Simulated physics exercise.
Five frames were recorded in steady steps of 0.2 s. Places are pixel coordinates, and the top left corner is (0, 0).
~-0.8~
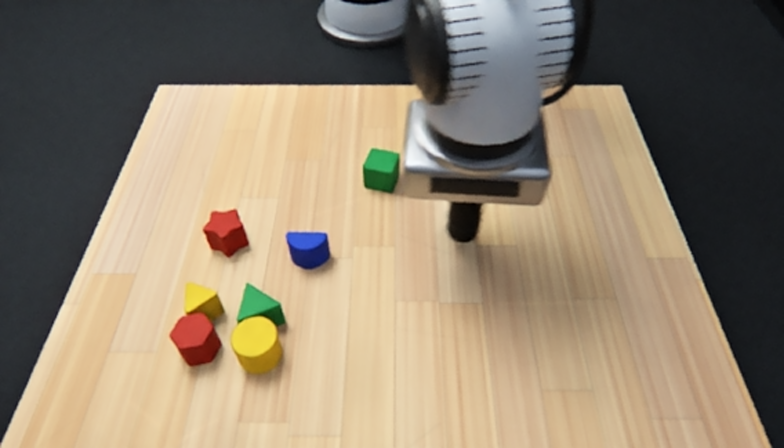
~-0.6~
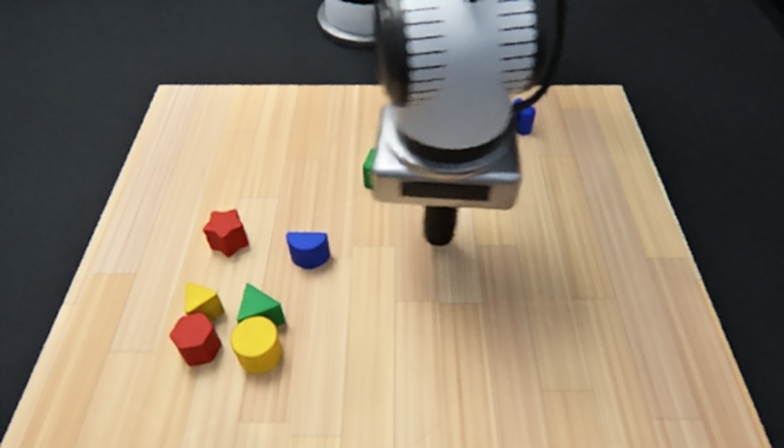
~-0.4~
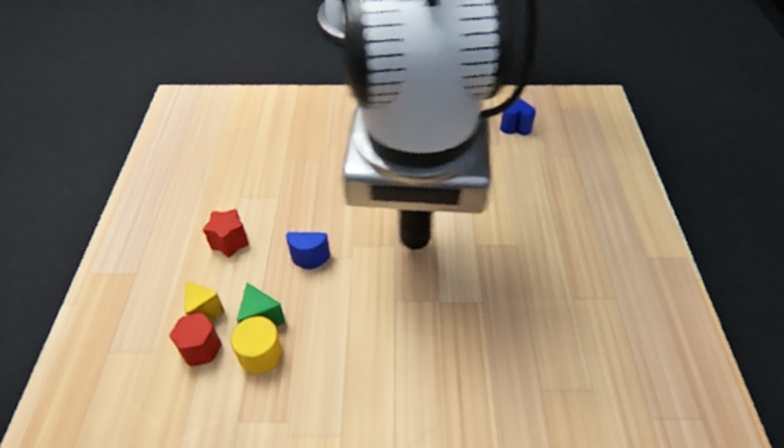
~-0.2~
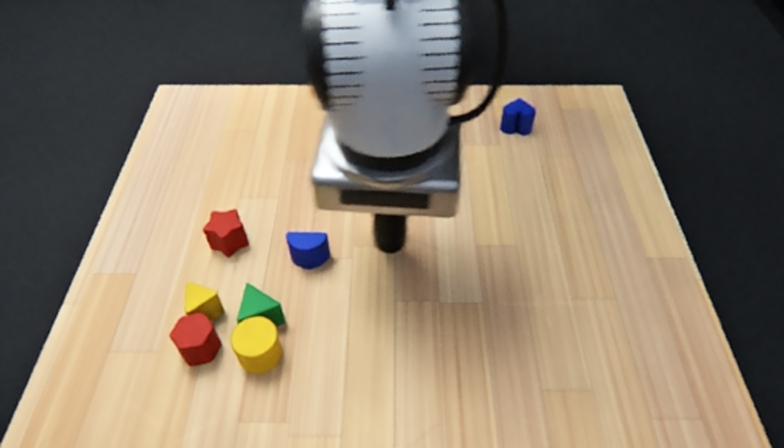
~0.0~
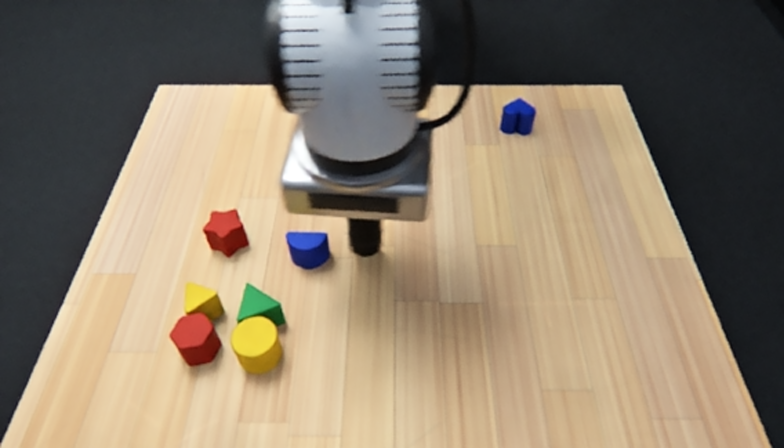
Robot arm with a dark post sliding steadily left across a wooden table toward a blue D-shaped block, the blocks staying still.
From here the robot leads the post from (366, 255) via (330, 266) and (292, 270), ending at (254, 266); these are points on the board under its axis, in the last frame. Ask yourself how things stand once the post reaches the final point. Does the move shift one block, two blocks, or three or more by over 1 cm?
Most likely two.
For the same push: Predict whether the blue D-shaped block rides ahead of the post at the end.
Held in front.
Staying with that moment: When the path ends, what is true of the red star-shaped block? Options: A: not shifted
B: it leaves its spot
It's B.
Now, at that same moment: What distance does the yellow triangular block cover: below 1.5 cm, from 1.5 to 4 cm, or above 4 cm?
Once the path is done, the yellow triangular block lies within 1.5 cm of its present place.
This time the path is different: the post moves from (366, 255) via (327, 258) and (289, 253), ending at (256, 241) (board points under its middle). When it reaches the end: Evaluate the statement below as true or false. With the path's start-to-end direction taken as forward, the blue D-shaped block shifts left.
That claim is true.
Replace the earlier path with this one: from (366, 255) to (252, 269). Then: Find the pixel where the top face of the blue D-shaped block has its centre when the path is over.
The answer is (207, 253).
On the path given first. One third of the way, post (328, 256); blue D-shaped block (292, 239).
Two thirds of the way, post (288, 260); blue D-shaped block (253, 239), turned 15° clockwise.
At the end, post (251, 257); yellow triangular block not moved; red star-shaped block (209, 216), turned 40° clockwise; green triangular block not moved; blue D-shaped block (216, 238).
